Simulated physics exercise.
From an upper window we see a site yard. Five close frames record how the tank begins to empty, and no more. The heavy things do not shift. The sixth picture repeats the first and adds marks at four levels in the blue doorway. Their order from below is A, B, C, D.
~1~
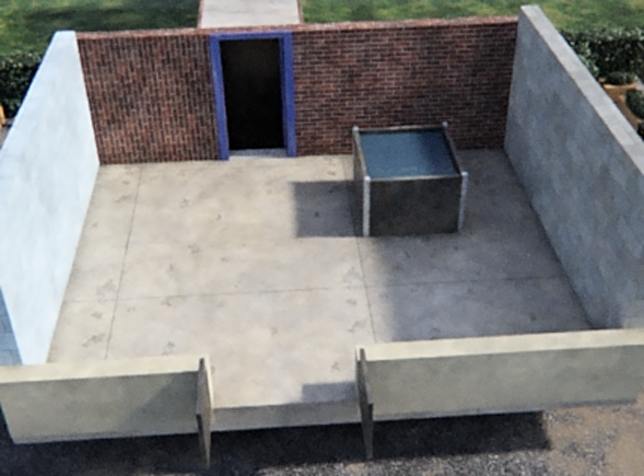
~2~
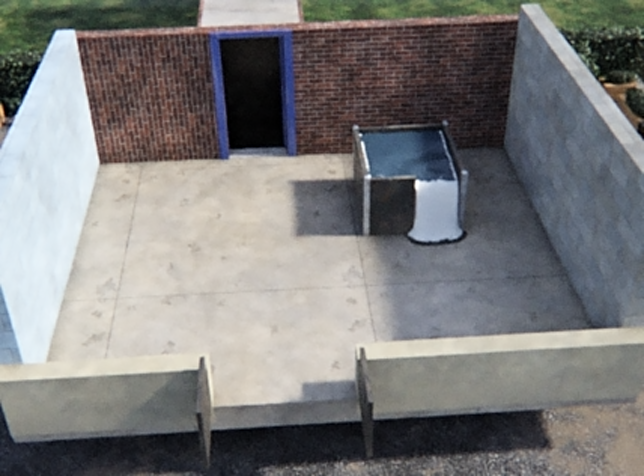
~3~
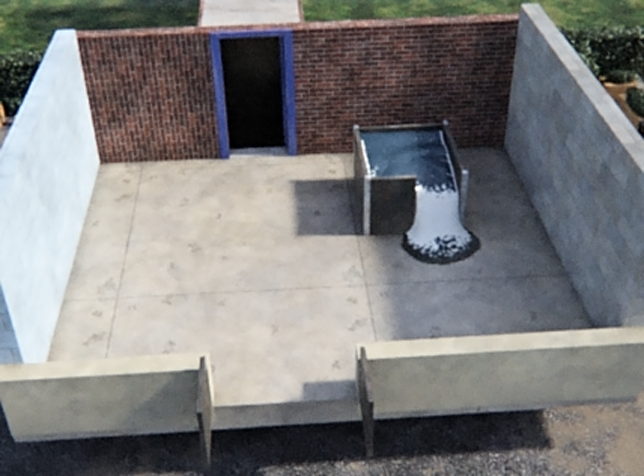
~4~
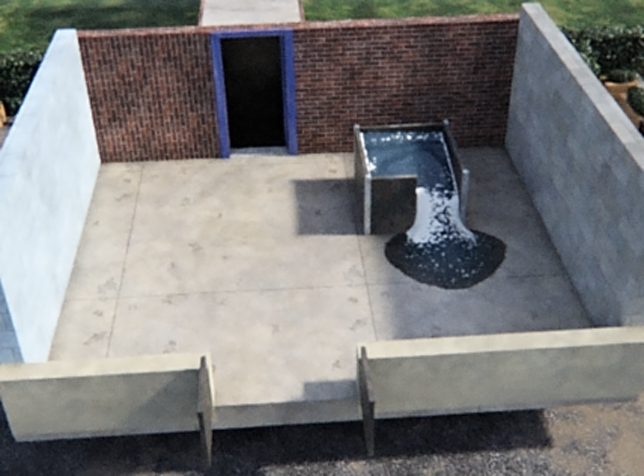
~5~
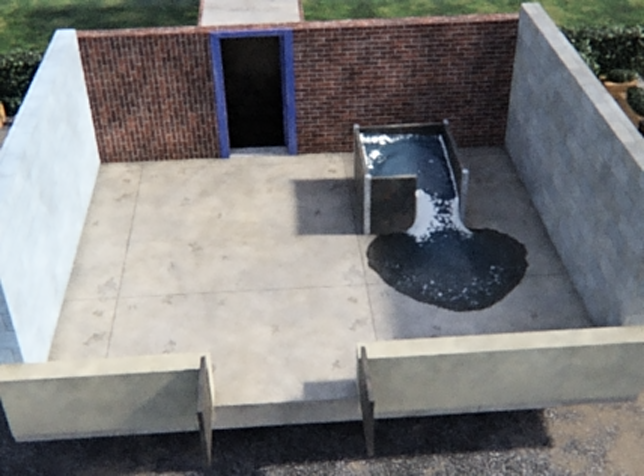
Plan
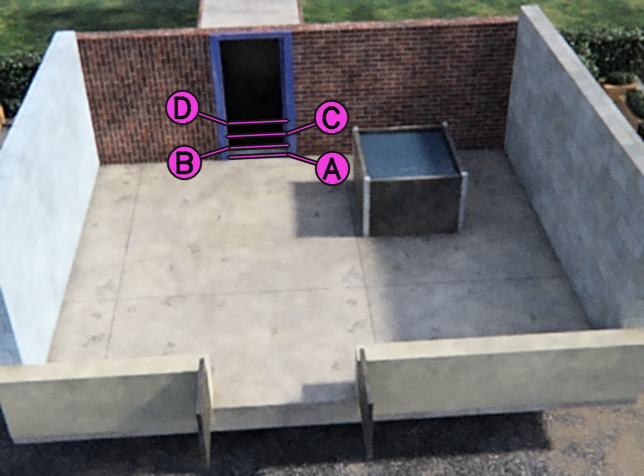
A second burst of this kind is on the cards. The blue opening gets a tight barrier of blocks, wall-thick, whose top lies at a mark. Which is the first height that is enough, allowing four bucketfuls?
It is A.
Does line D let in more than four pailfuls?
No, that is safe.
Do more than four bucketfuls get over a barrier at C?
No, that is safe.
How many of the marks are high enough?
All of them.
On the marked copy, A at (259, 155); B at (258, 146); C at (257, 135); D at (256, 122); from the bottom up A, B, C, D.
For line A, a splash gets over, under a bucket.
For line B, nothing gets over.
For line C, nothing gets over.
For line D, nothing gets over.
